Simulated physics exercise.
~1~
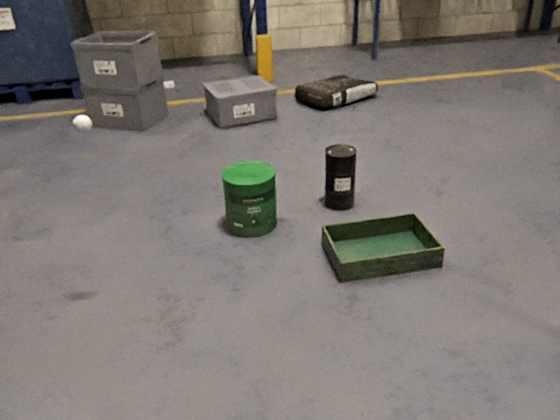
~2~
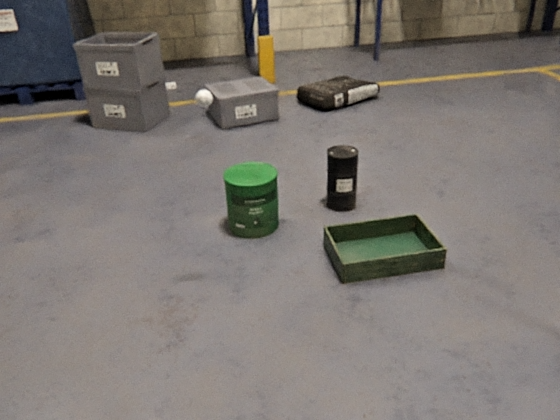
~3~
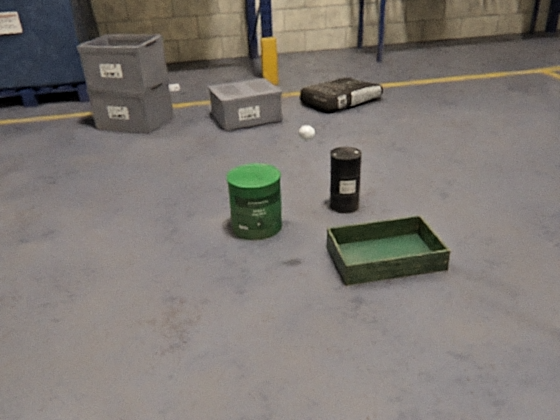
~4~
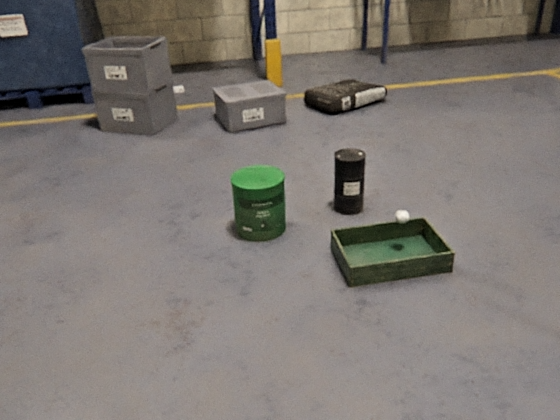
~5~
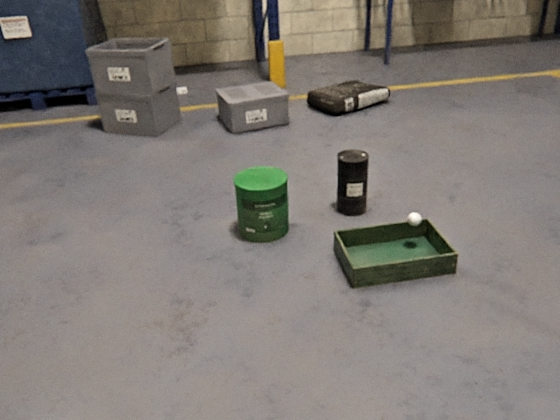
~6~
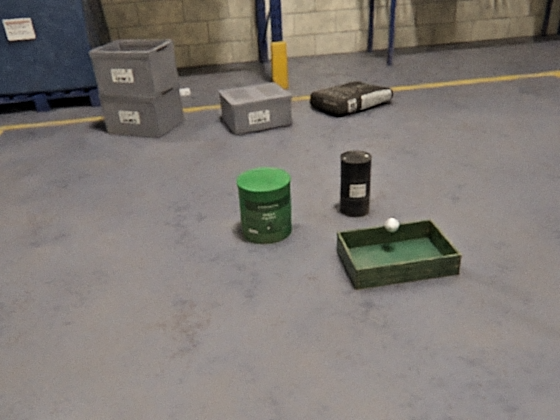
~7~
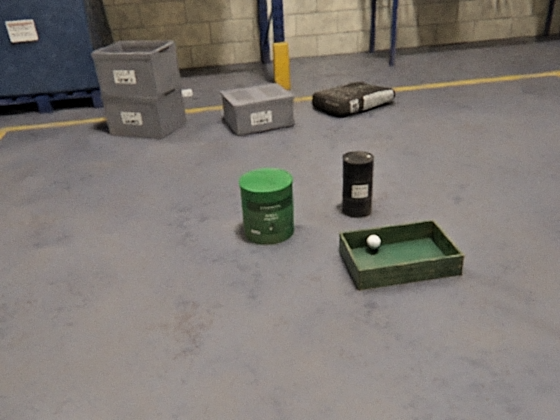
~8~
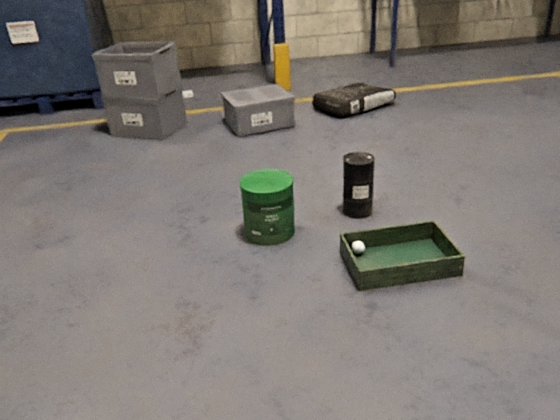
A small white ball-like object flies in from the left, passing in front of the grey bins stacked at the back of a concrete-floored room. It sails right, crossing before a lone grey bin, then drops past a dark bag toward an open green box on the floor. Near the box's back edge it moves slightly right, then turns back left over the box. It sinks lower inside and continues left until it sits near the left side. The green pail and black canister stay standing as the view shifts slightly, and the white object ends inside the box.
